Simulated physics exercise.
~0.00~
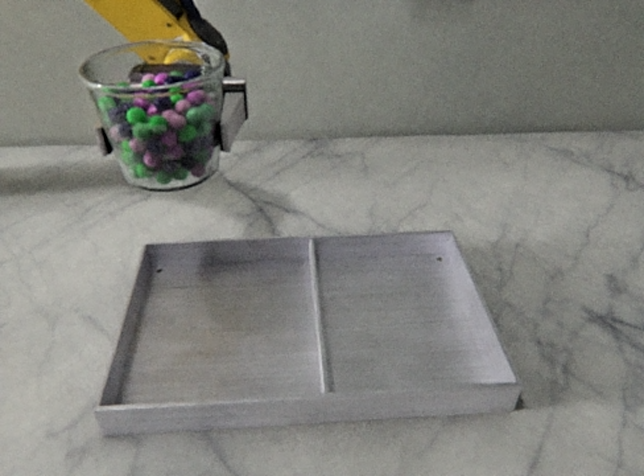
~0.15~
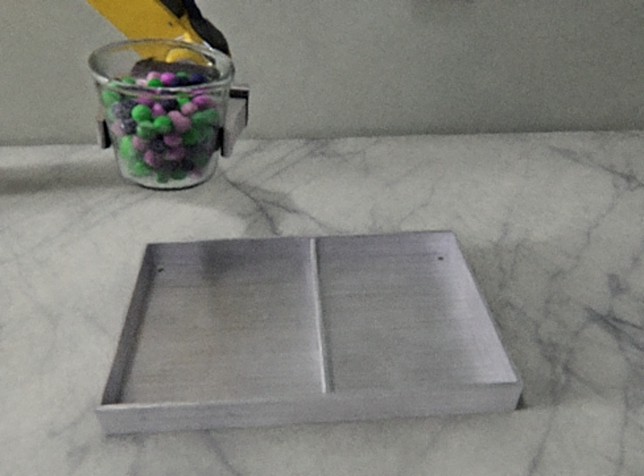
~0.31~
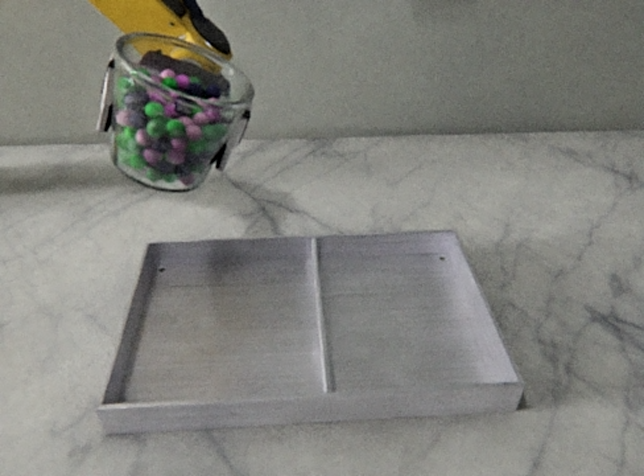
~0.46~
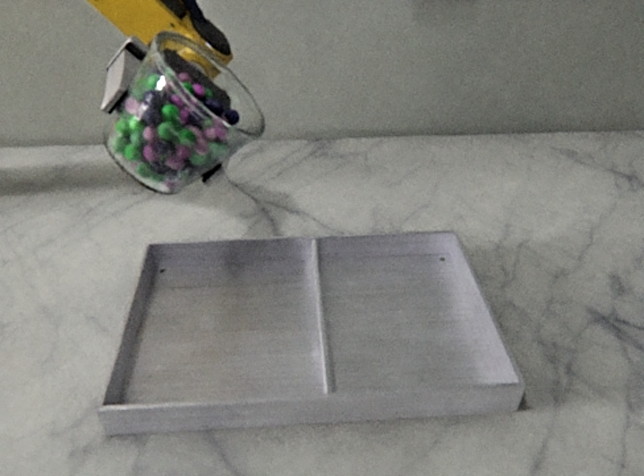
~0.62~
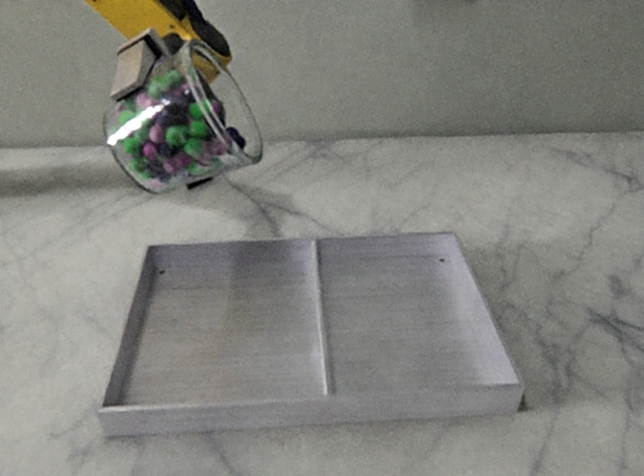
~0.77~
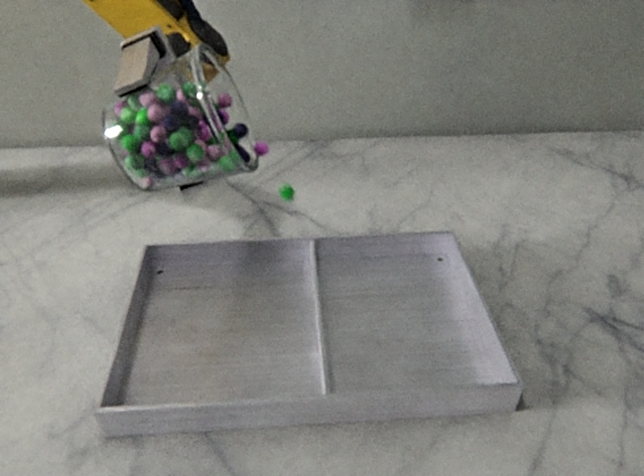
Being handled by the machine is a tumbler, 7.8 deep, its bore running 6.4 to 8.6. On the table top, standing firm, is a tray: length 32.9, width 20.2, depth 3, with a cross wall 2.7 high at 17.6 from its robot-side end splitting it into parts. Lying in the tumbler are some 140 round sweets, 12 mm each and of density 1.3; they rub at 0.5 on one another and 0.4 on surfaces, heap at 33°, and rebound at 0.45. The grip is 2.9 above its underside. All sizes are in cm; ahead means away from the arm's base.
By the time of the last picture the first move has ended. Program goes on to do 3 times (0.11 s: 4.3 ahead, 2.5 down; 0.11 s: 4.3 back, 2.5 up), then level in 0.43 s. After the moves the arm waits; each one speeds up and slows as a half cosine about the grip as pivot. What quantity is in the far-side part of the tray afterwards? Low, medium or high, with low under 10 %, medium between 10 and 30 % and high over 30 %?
High.
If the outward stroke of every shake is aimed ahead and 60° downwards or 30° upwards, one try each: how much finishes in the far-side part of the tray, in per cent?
Result: Approx. 25 % and 85 %, one try each.
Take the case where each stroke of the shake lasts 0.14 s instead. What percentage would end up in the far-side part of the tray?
It would be some 25 %.
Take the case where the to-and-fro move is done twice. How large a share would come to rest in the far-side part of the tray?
In that case it would be roughly 35 per cent.
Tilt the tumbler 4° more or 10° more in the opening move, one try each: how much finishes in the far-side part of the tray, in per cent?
Roughly 50 and 60 percent.
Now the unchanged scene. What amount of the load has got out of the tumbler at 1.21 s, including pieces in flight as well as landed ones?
Share gone by then: Close to 40 %.
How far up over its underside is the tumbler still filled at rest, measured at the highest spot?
Height at rest: About 6.5 centimetres.
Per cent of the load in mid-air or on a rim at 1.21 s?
It amounts to roughly 12 in a hundred.
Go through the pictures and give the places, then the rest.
The tumbler middle at (164, 120), level; upper third of the load around (163, 99), from x 105 to 210, top at y 80; 136 in the tumbler, in the first picture.
The tumbler middle at (167, 119), tilted 7° forward; upper third of the load around (164, 100), from x 115 to 210, top at y 80, in the second picture.
The tumbler middle at (172, 120), tilted 24° forward; upper third of the load around (166, 102), from x 125 to 220, top at y 75, in the third picture.
The tumbler middle at (178, 124), tilted 45° forward; upper third of the load around (164, 105), from x 125 to 230, top at y 75, in the fourth picture.
The tumbler middle at (180, 128), tilted 62° forward; upper third of the load around (171, 108), from x 125 to 240, top at y 75, in the fifth picture.
The tumbler middle at (179, 129), tilted 69° forward; upper third of the load around (162, 111), from x 120 to 285, top at y 90; 135 in the tumbler, 1 in flight or on a rim, in the sixth picture.
After 1.21 s, tilted 69° forward, highest piece 23 above the table; 83 in the tumbler, 33 in the far-side part, 3 in the robot-side part, 17 in flight or on a rim.
After 1.64 s, tilted 35° forward, highest piece 23 above the table; 61 in the tumbler, 56 in the far-side part, 14 in the robot-side part, 1 on the table or floor, 4 in flight or on a rim.
After 2.06 s, level, highest piece 25 above the table; 61 in the tumbler, 57 in the far-side part, 17 in the robot-side part, 1 on the table or floor.
After 3.11 s, level, highest piece 25 above the table; 61 in the tumbler, 57 in the far-side part, 17 in the robot-side part, 1 on the table or floor.
In the end, 61 in the tumbler, 57 in the far-side part, 17 in the robot-side part, 1 on the table or floor. That is 42 % in the far-side part of the tray.
